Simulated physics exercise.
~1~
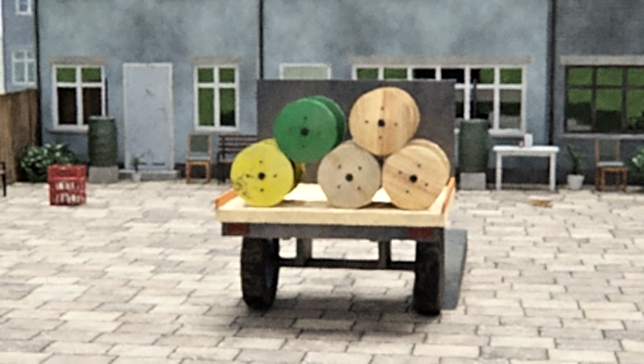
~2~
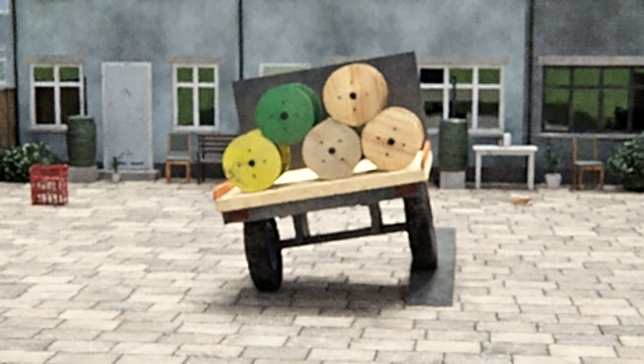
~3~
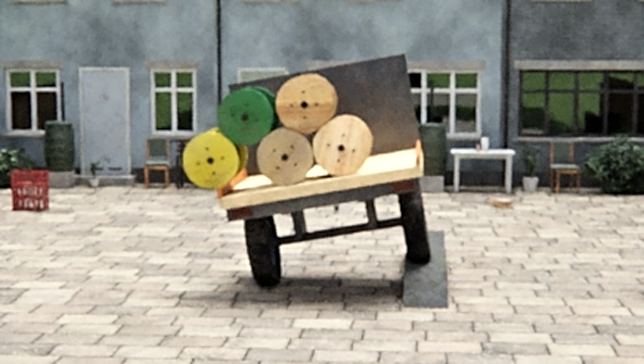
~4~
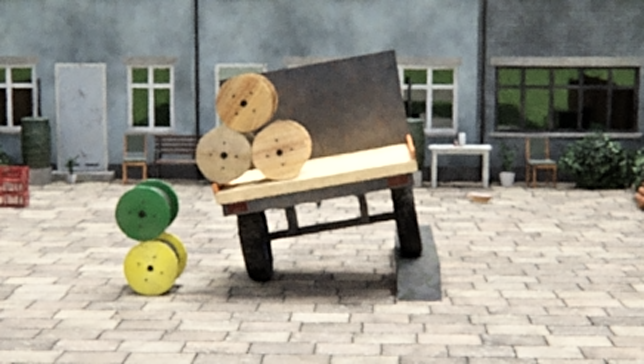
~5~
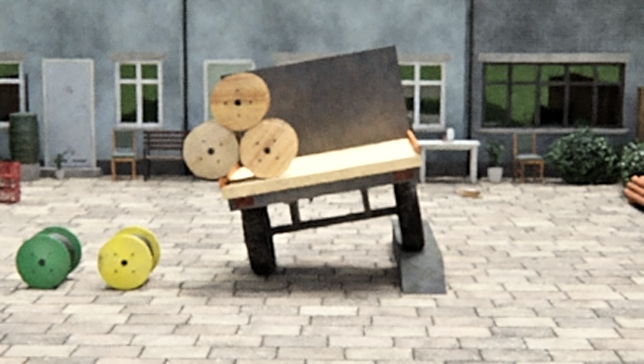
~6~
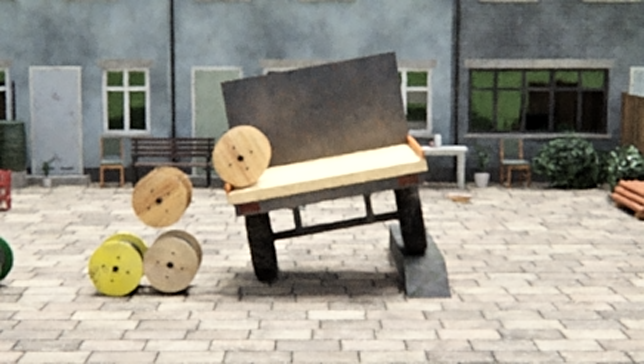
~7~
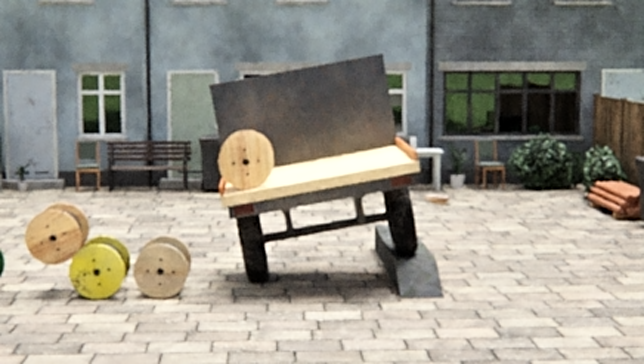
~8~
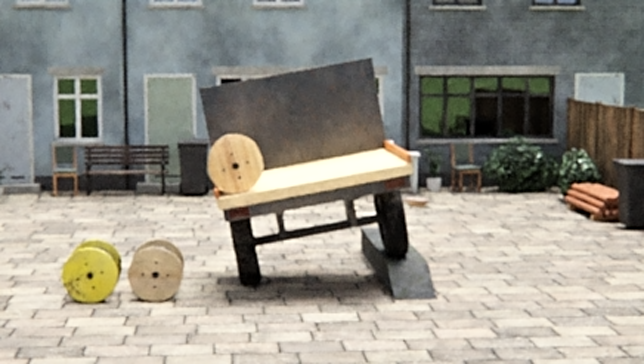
In a paved yard, a trailer tilts left and all but one of its reels fall.
